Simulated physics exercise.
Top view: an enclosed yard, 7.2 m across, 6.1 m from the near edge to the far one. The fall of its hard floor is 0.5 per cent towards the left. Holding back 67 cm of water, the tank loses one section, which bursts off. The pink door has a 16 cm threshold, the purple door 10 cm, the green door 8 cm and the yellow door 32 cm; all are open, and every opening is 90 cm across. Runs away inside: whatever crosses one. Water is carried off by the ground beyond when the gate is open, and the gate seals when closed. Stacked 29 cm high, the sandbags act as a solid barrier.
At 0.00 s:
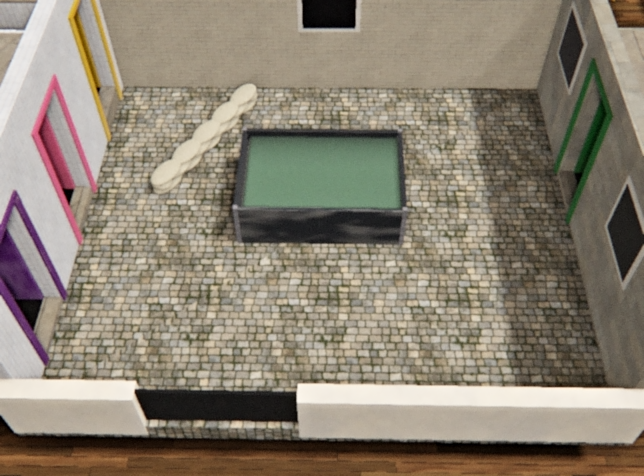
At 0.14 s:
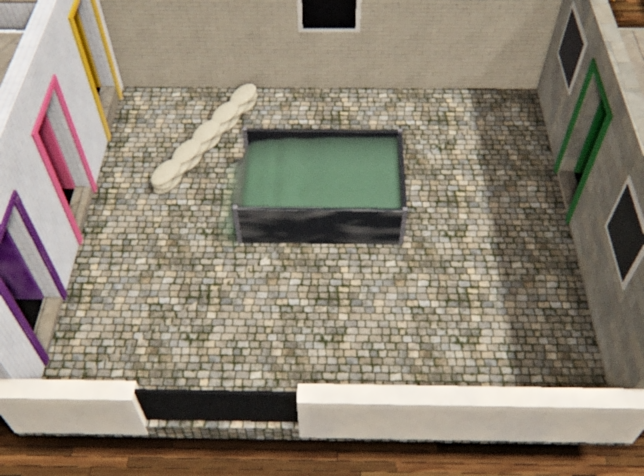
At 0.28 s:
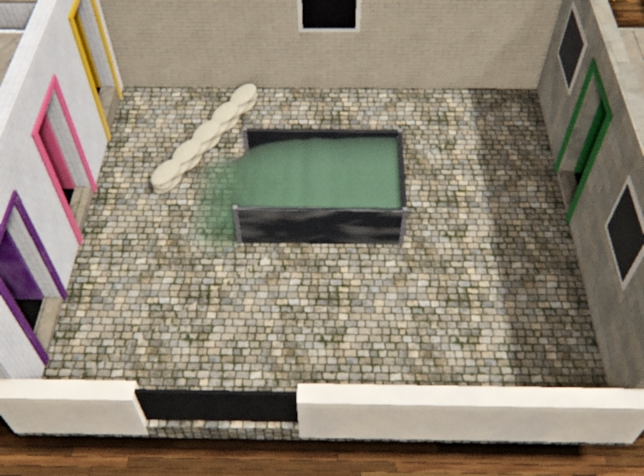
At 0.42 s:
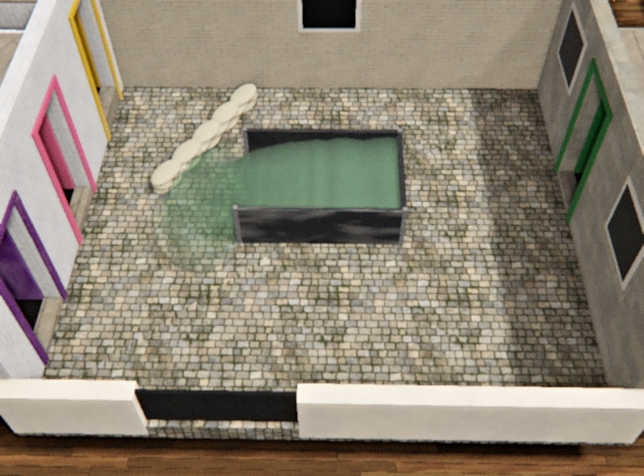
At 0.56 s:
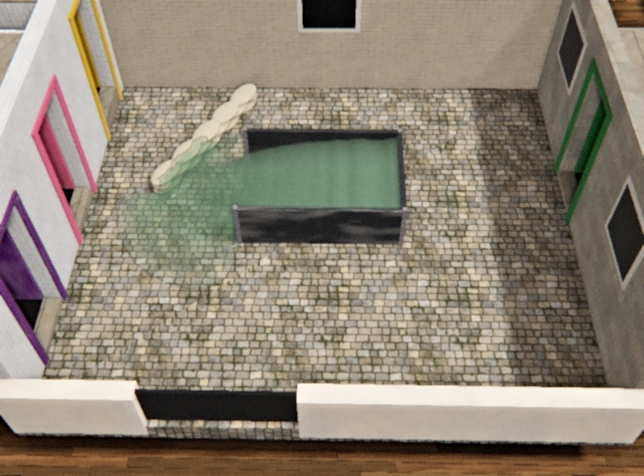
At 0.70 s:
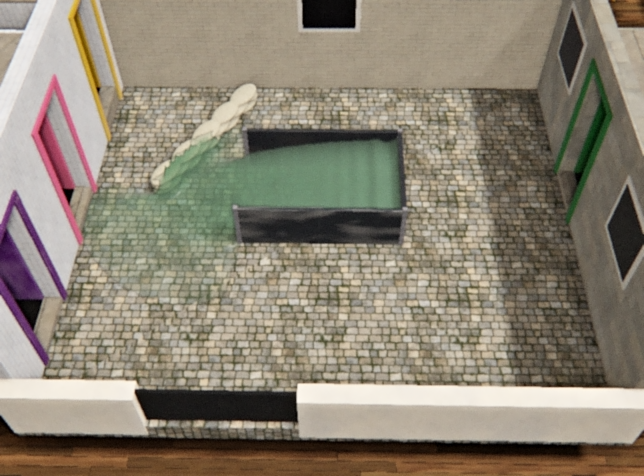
The clip opens on a walled yard with stone paving, a dark tank of still green water and a pale twisted barrier beside it. Water bursts from the tank's left side and spreads leftward over the paving, washing against the barrier and fanning toward the pink and purple doorways as the tank's level drops.
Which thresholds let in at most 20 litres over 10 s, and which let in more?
In the end the pink door breaches the limit; the purple door breaches the limit; the green door never breaches the limit; the yellow door never breaches the limit.
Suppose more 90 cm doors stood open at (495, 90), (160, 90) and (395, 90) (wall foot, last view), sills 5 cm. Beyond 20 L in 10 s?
Result in order - not enough, more than that, not enough.
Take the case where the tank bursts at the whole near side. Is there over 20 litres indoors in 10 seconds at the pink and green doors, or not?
So pink ends up short of it and green ends up short of it.
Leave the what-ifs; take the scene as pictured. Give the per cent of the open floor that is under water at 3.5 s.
About 50 per cent.
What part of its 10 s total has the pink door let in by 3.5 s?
Some 95 per cent by then.
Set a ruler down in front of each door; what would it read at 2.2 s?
Door by door, in cm: Pink reads 30, purple reads 19, green reads 0, yellow reads 5.
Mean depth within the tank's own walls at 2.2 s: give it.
It averages close to 24 cm.
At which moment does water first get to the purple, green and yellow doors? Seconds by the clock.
So purple at 1.3 s, green at 5.5 s, and yellow at 1.6 s.
After 1.4 s water covers 20 % of the floor and is deepest (44 cm) near (190, 176); pink door 29 cm at the sill, 52 L in, purple door 7 cm at the sill, 0 L in, green door not reached, yellow door not reached.
After 2.2 s water covers 30 % of the floor and is deepest (42 cm) near (35, 406); pink door 30 cm at the sill, 120 L in, purple door 19 cm at the sill, 8 L in, green door not reached, yellow door 5 cm at the sill, 0 L in.
After 3.5 s water covers 50 % of the floor and is deepest (32 cm) near (35, 406); pink door 18 cm at the sill, 177 L in, purple door 15 cm at the sill, 38 L in, green door not reached, yellow door 5 cm at the sill, 0 L in.
After 6.0 s water covers 85 % of the floor and is deepest (14 cm) near (35, 406); pink door 9 cm at the sill, 182 L in, purple door 14 cm at the sill, 82 L in, green door 4 cm at the sill, 0 L in, yellow door 6 cm at the sill, 0 L in.
After 10.0 s water covers 95 % of the floor and is deepest (10 cm) near (408, 203); pink door 7 cm at the sill, 182 L in, purple door 6 cm at the sill, 88 L in, green door 6 cm at the sill, 1 L in, yellow door 6 cm at the sill, 0 L in.
